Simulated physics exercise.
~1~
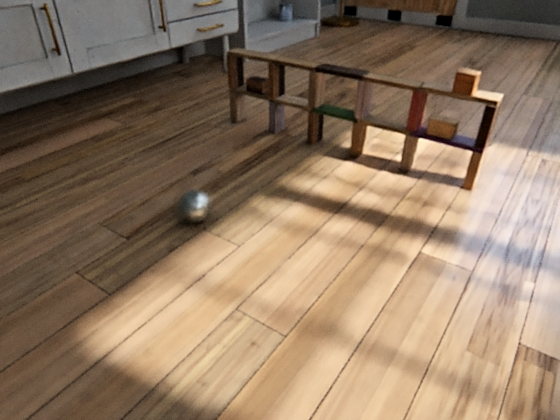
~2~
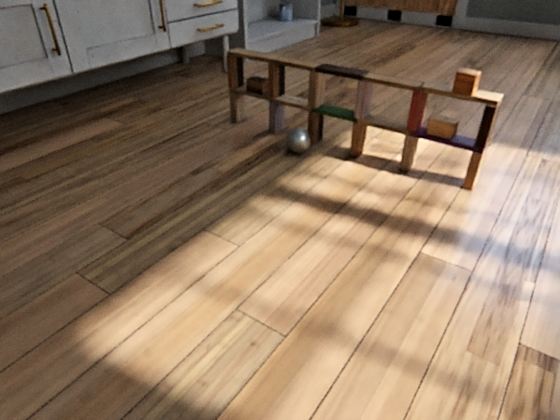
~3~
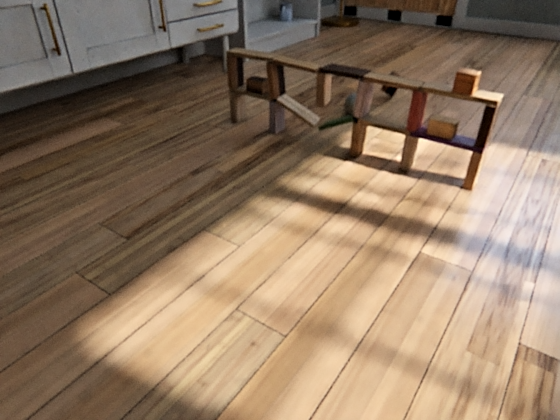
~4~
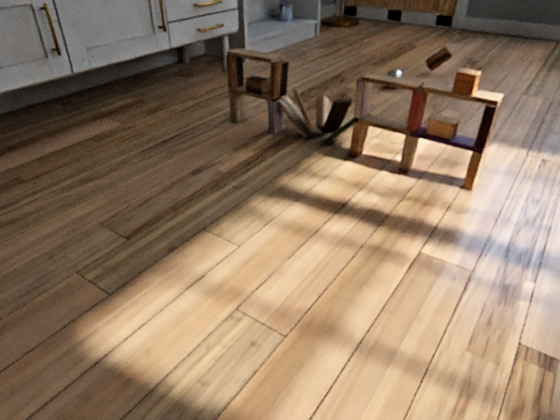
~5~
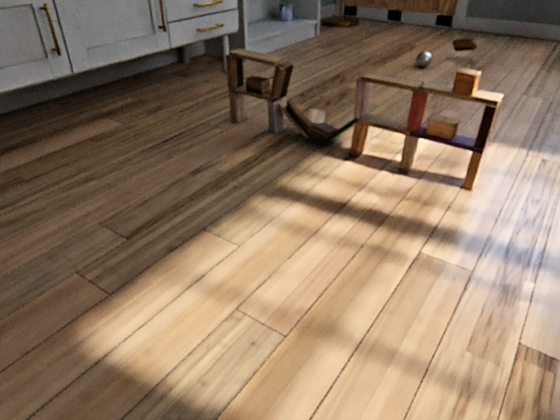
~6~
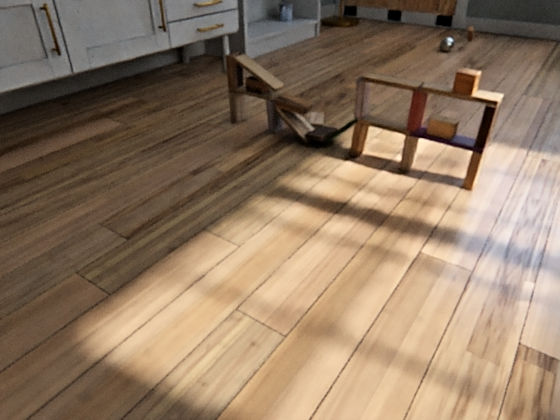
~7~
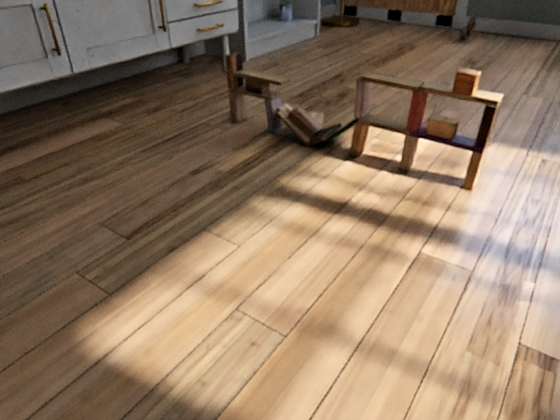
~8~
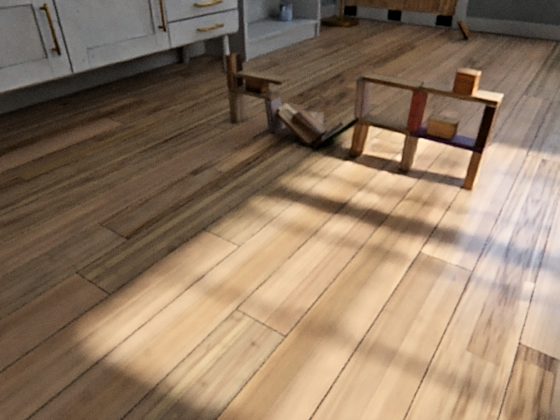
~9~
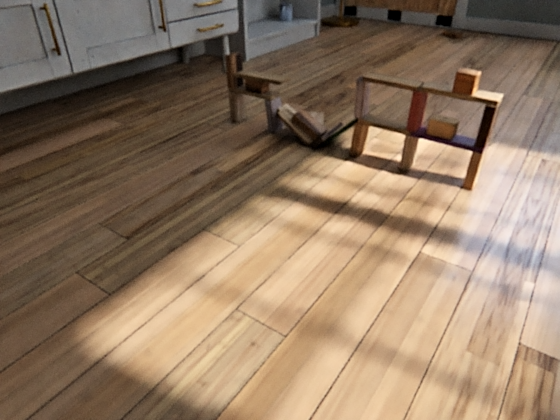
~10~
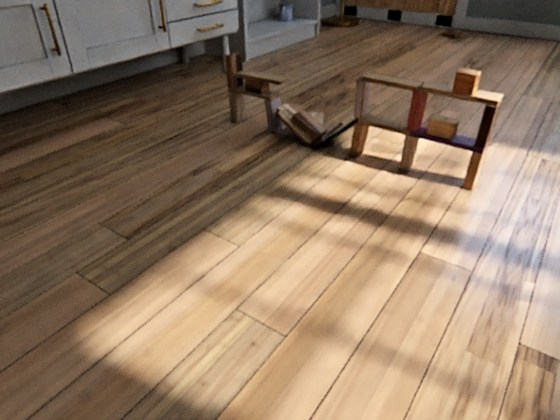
To begin with, a shiny steel ball rolls across a sunlit wooden floor towards a long, two-level structure of loose wooden planks and blocks. It strikes the structure left of the middle, knocking a post away and tipping the green plank. The ball carries on out the back as the middle section caves in. While the ball rolls off towards the far wall, pieces on the left slide down into the gap and it passes out of view. In the end, the green plank lies tilted in the heap, while the right section with its red post and purple plank still stands.
